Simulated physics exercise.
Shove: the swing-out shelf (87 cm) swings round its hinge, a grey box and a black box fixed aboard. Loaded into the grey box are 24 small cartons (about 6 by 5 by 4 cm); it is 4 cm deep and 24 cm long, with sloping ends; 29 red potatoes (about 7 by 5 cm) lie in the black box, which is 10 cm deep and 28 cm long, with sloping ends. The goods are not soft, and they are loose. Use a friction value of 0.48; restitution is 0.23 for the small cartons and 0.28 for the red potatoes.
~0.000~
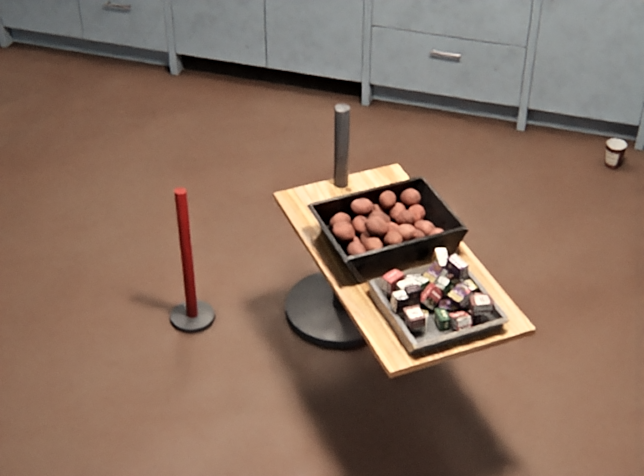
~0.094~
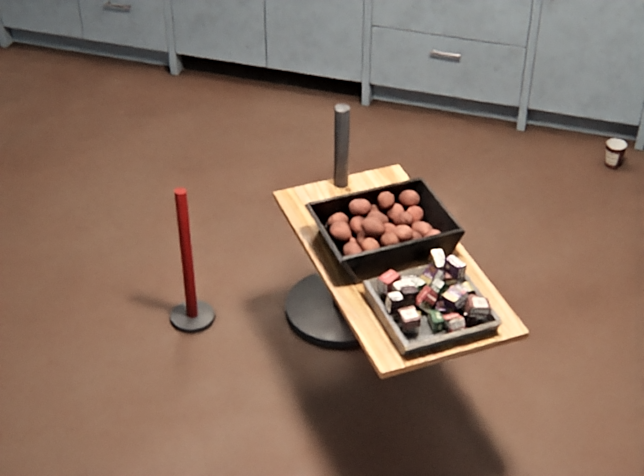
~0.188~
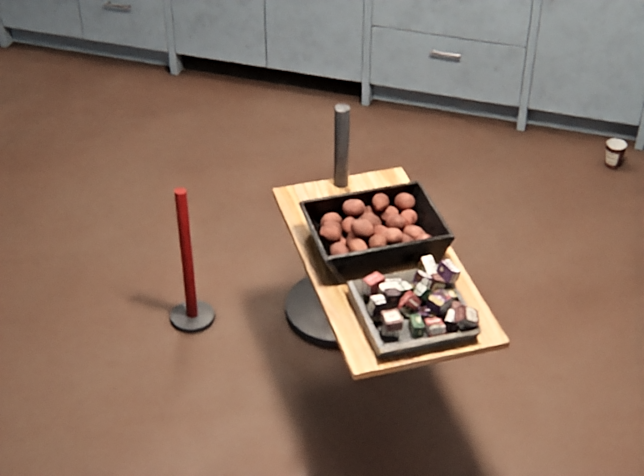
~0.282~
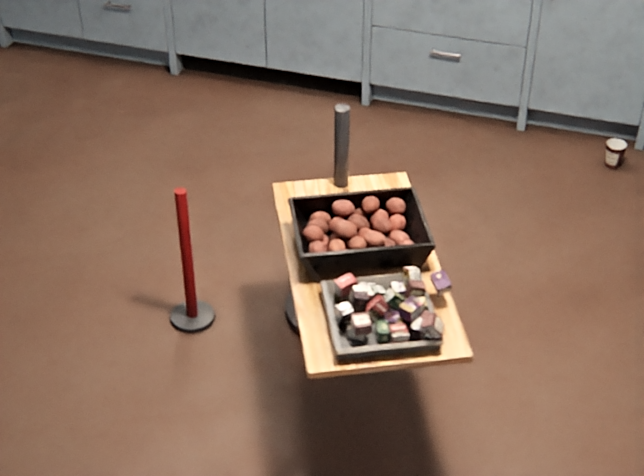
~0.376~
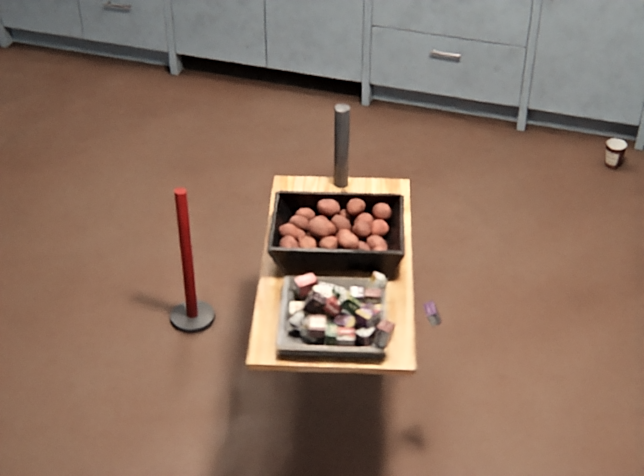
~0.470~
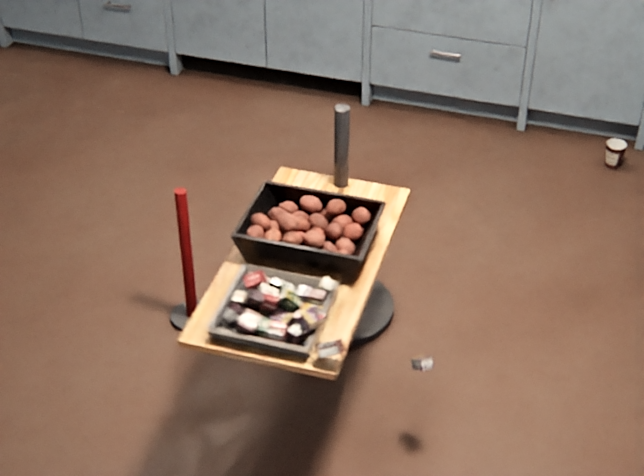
A wooden shelf hinged on a grey post swings from right to left, slowly and then faster, above a brown floor, seen from above by a still camera. It carries a black box of red potatoes nearer the post and a grey box of small mixed-colour cartons at its outer end, with a red post at left and pale cabinets behind. One carton leaves the grey box on the right and drops through the air, then another slips out at its right corner.
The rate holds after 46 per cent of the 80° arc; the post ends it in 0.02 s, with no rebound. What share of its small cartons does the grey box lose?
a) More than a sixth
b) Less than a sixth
More than a sixth.
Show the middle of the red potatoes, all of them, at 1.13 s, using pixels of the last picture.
Their middle is around (244, 203).
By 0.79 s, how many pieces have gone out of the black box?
At that moment the black box count out stands near 0.
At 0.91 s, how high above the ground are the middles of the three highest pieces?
Around 68 centimetres.
After 0.71 s, it reaches the stop.
After 0.79 s, 5 of 24 out of the grey box and 0 of 29 out of the black box.
After 0.91 s, 5 of 24 out of the grey box and 0 of 29 out of the black box.
After 1.13 s, 6 of 24 out of the grey box and 0 of 29 out of the black box.
Outcome (at 1.57 s), 6 of 24 out of the grey box and 0 of 29 out of the black box. Asked share, 6 of 24, 25 per cent.
